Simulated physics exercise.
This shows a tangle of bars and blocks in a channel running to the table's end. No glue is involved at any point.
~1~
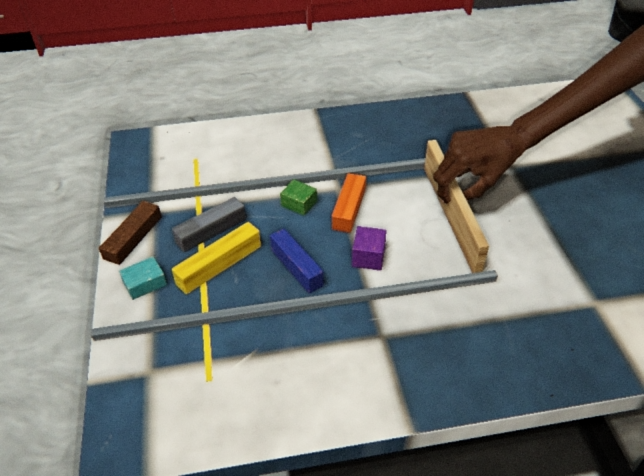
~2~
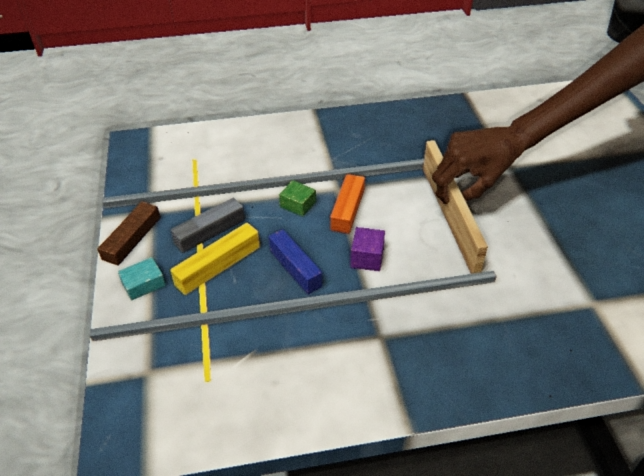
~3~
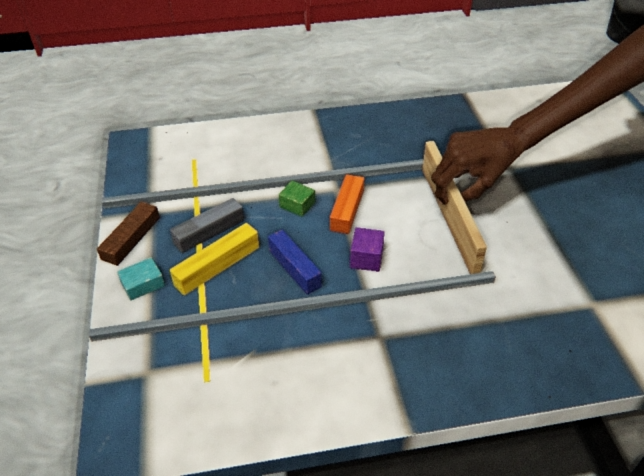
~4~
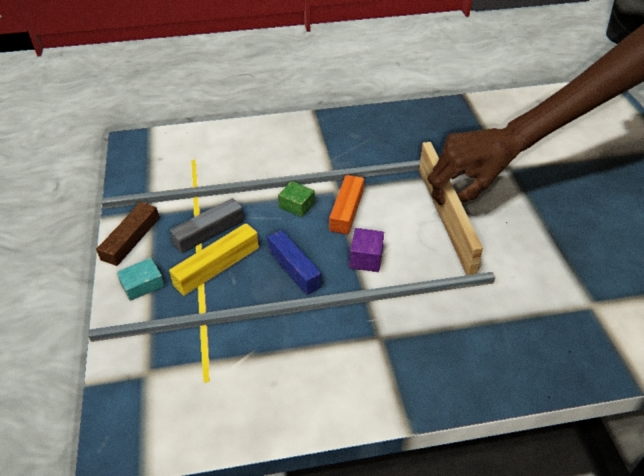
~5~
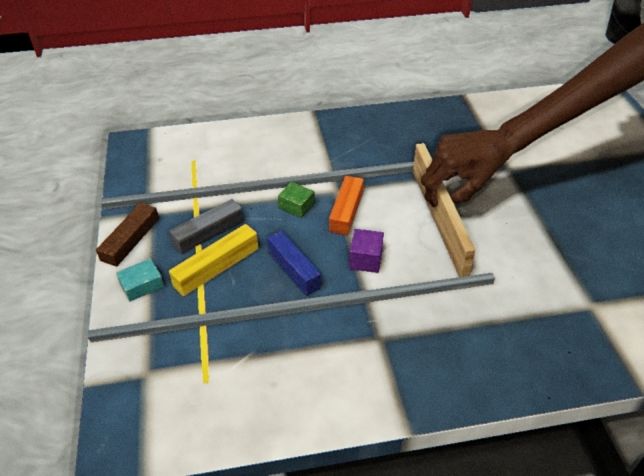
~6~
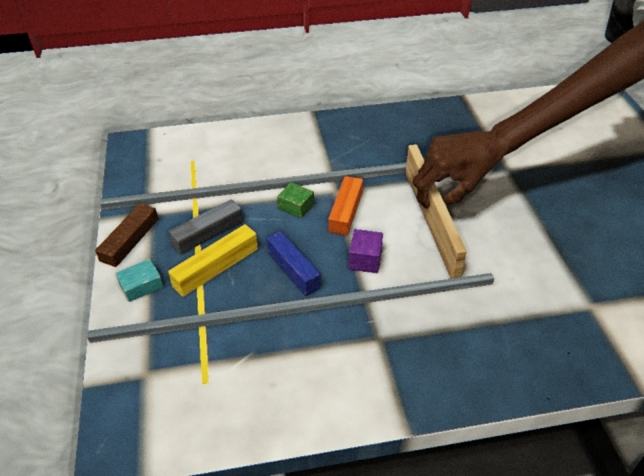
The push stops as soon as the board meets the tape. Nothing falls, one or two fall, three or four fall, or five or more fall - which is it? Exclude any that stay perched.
Turns out no piece gets pushed past the edge and drops.
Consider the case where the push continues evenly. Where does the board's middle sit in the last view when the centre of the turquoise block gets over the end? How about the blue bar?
I'd put it close to (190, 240), and close to (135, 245) for the other one.
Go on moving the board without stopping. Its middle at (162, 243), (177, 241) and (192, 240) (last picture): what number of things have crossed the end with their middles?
Taking the three positions in turn, the counts come to 2, 1 and 0.
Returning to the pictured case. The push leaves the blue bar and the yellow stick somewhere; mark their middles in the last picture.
The blue bar at (158, 290), the yellow stick at (145, 255).
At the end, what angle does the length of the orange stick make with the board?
Angle: Close to 0 degrees.
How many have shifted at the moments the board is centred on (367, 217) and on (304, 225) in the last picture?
At the first spot 2, then 4.
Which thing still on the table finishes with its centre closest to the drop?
The turquoise block is the one.
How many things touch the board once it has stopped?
2 in contact.
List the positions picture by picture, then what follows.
In the first frame, brown bar (132, 232); turquoise block (143, 278); grey stick (210, 224); board (453, 203); tape (201, 252).
In the second frame, turquoise block (142, 278); green block (298, 198).
In the third frame, grey stick (208, 225); purple block (367, 250).
In the fourth frame, brown bar (129, 233); blue bar (294, 262).
In the fifth frame, turquoise block (140, 280); yellow stick (216, 259).
In the sixth frame, brown bar (128, 234); turquoise block (139, 280); grey stick (207, 226); board (433, 208); tape (198, 254).
A little later, none off yet; brown bar at rest near (128, 234); turquoise block at rest near (139, 280); grey stick at rest near (207, 226).
Next, none off yet; brown bar at rest near (130, 235); turquoise block moving near (129, 278); grey stick shifted a little near (167, 237).
When it is over, the number that fall off is zero.
